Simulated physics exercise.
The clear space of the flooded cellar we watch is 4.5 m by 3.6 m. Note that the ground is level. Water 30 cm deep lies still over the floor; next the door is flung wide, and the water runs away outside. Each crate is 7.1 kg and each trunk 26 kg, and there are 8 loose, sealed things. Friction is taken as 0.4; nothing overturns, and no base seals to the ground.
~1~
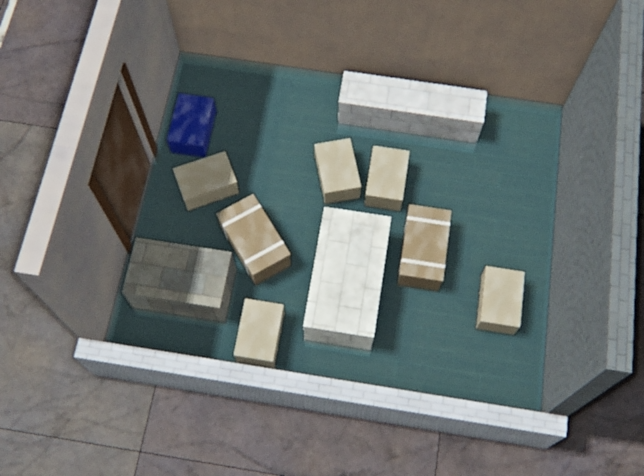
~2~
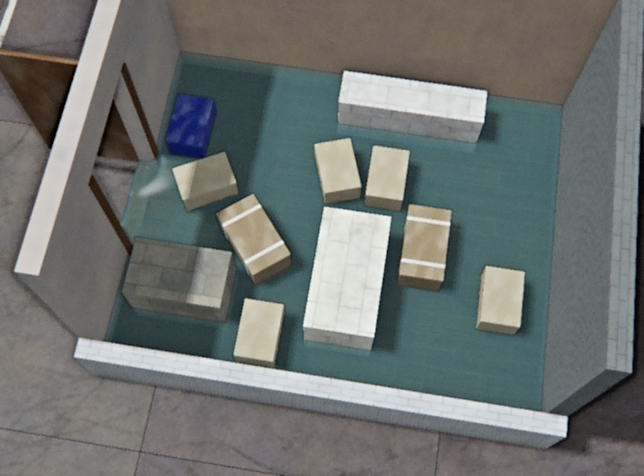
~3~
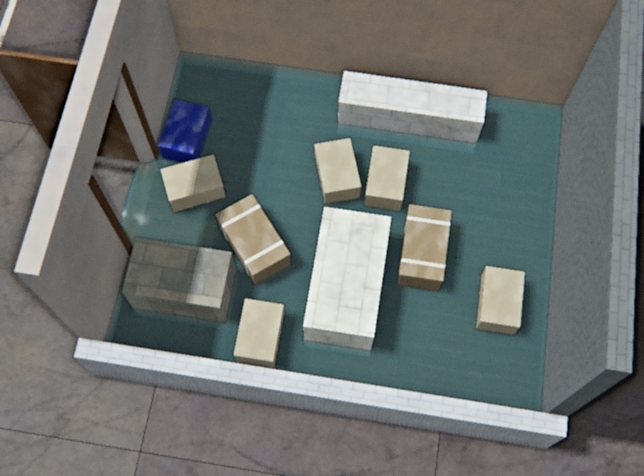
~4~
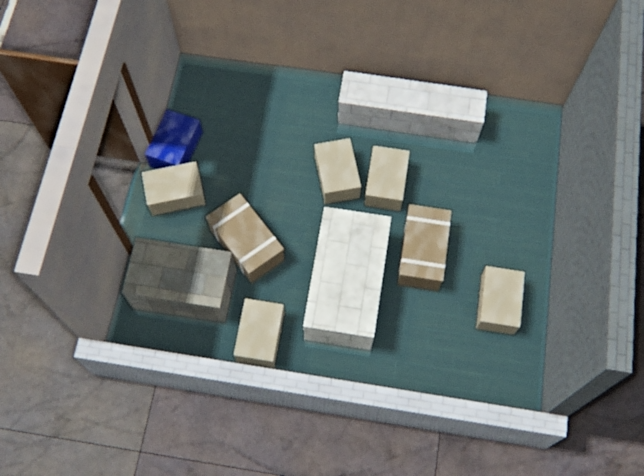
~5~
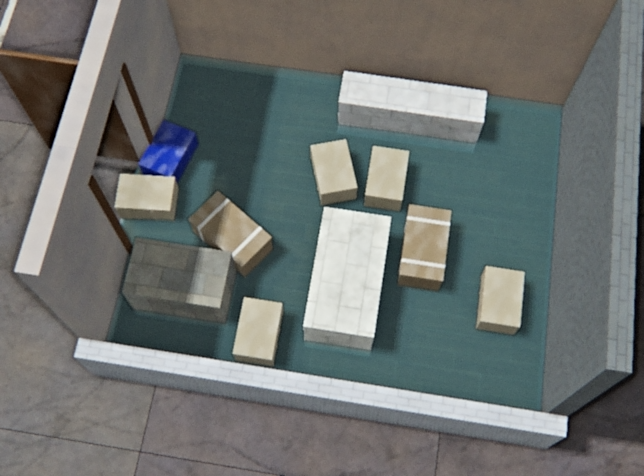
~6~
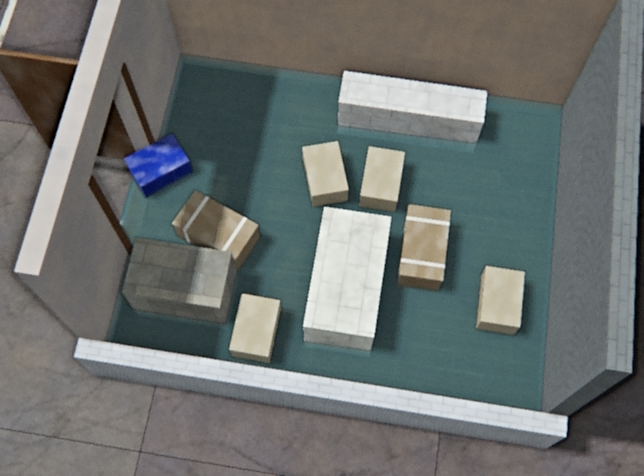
Door opening in flooded cellar's left wall, pale crate floating out, blue crate drifting to the doorway and banded trunk turning leftward.
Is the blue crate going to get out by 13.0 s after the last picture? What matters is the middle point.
Oh, that one makes it outside.
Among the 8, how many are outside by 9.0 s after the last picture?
That makes 5 by then.
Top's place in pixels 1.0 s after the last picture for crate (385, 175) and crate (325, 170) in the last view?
They should sit about (357, 169) and (300, 165) in the last view.
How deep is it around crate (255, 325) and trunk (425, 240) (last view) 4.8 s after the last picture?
About 22 and 22 cm.
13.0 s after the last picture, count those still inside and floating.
The number is 3.
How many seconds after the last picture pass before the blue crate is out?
Close to 0.5 s, I'd say.
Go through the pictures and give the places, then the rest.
The first frame shows the blue crate at (190, 119) floats; about 4280 L in view; 0 of 8 have shifted.
The second frame shows the blue crate at (190, 120), afloat; 30 cm deep round most things; 0 of 8 have shifted.
The third frame shows the blue crate at (184, 126) floats, 11 cm from its start; about 4160 L in view; 2 of 8 have shifted.
The fourth frame shows the blue crate at (172, 137) floats, 28 cm from its start; about 4090 L in view; 3 of 8 have shifted.
The fifth frame shows the blue crate at (167, 148), afloat, 41 cm from its start; 28 cm deep round most things; 3 of 8 have shifted.
The sixth frame shows the blue crate at (157, 160), afloat, 58 cm from its start; about 3930 L in view; 6 of 8 have shifted.
Then, 1.0 s after the last picture the blue crate has gone out; 2 of 8 are out; 6 afloat.
Then, 4.8 s after the last picture the blue crate has gone out; 3 of 8 are out; 5 afloat.
Then, 9.0 s after the last picture the blue crate has gone out; 5 of 8 are out; 3 afloat.
Then, 13.0 s after the last picture the blue crate has gone out; 5 of 8 are out; 3 afloat.
